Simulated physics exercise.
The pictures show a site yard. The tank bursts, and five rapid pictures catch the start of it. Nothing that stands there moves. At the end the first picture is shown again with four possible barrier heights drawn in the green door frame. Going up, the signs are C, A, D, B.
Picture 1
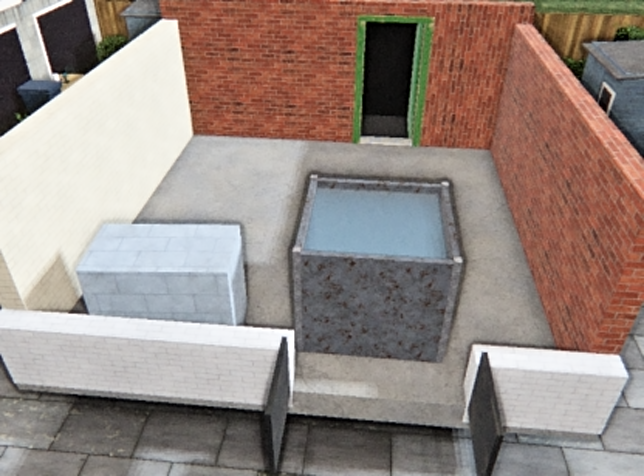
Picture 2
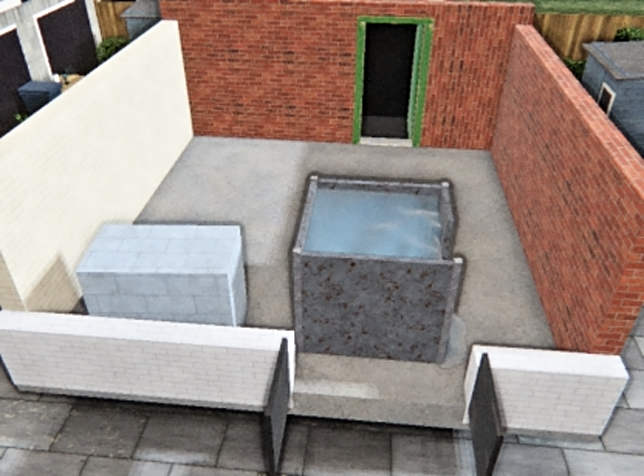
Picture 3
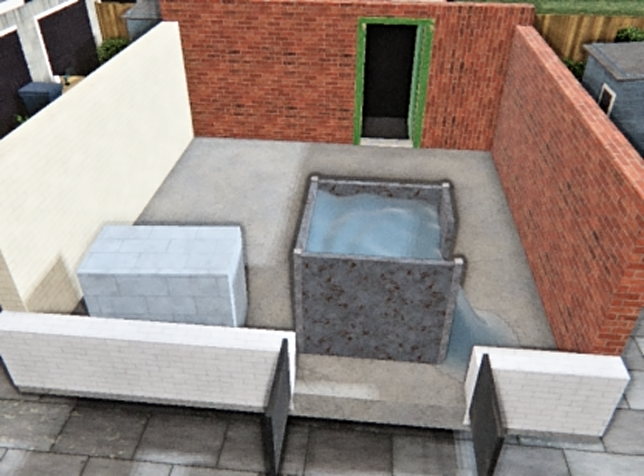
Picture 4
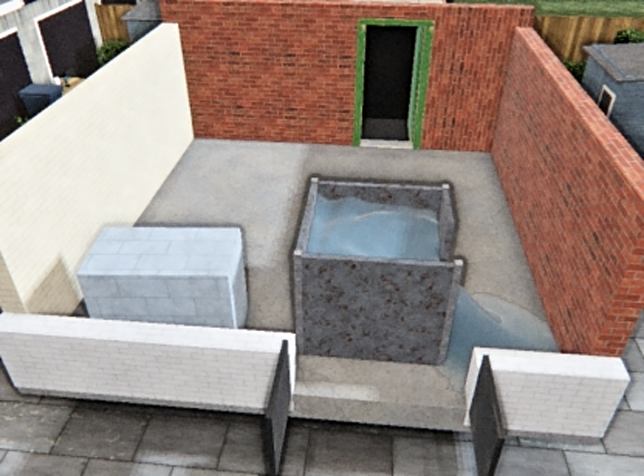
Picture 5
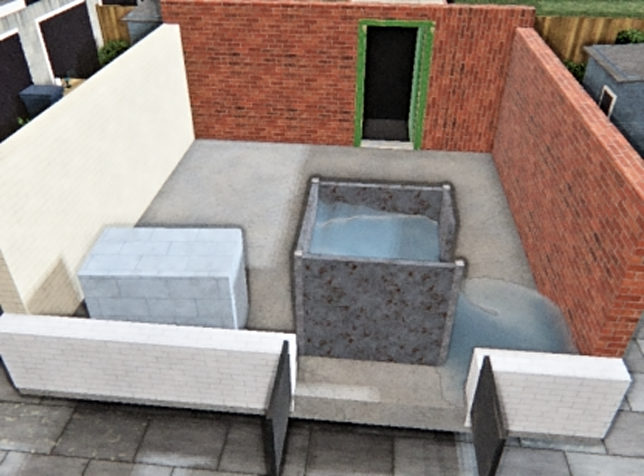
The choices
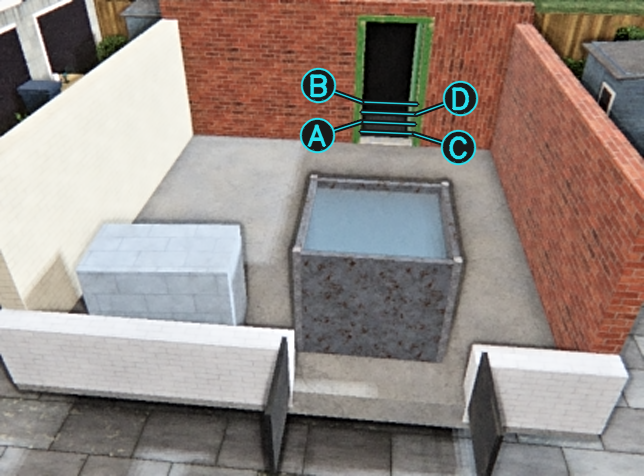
In a walled yard with a green doorway, water in a dark square tank began to ripple and sink, while a puddle emerged beside it and spread right toward the brick wall.
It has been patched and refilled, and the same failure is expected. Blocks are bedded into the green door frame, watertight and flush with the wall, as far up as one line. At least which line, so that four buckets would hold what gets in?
The answer is height C.
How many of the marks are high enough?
All of the four.
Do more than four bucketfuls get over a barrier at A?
No, that is safe.
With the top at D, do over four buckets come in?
No, not at all.
On the marked copy, A at (388, 123); B at (389, 103); C at (387, 132); D at (388, 113); from the bottom up C, A, D, B.
For height A, nothing gets over.
For height B, nothing gets over.
For height C, a splash gets over, under a bucket.
For height D, nothing gets over.
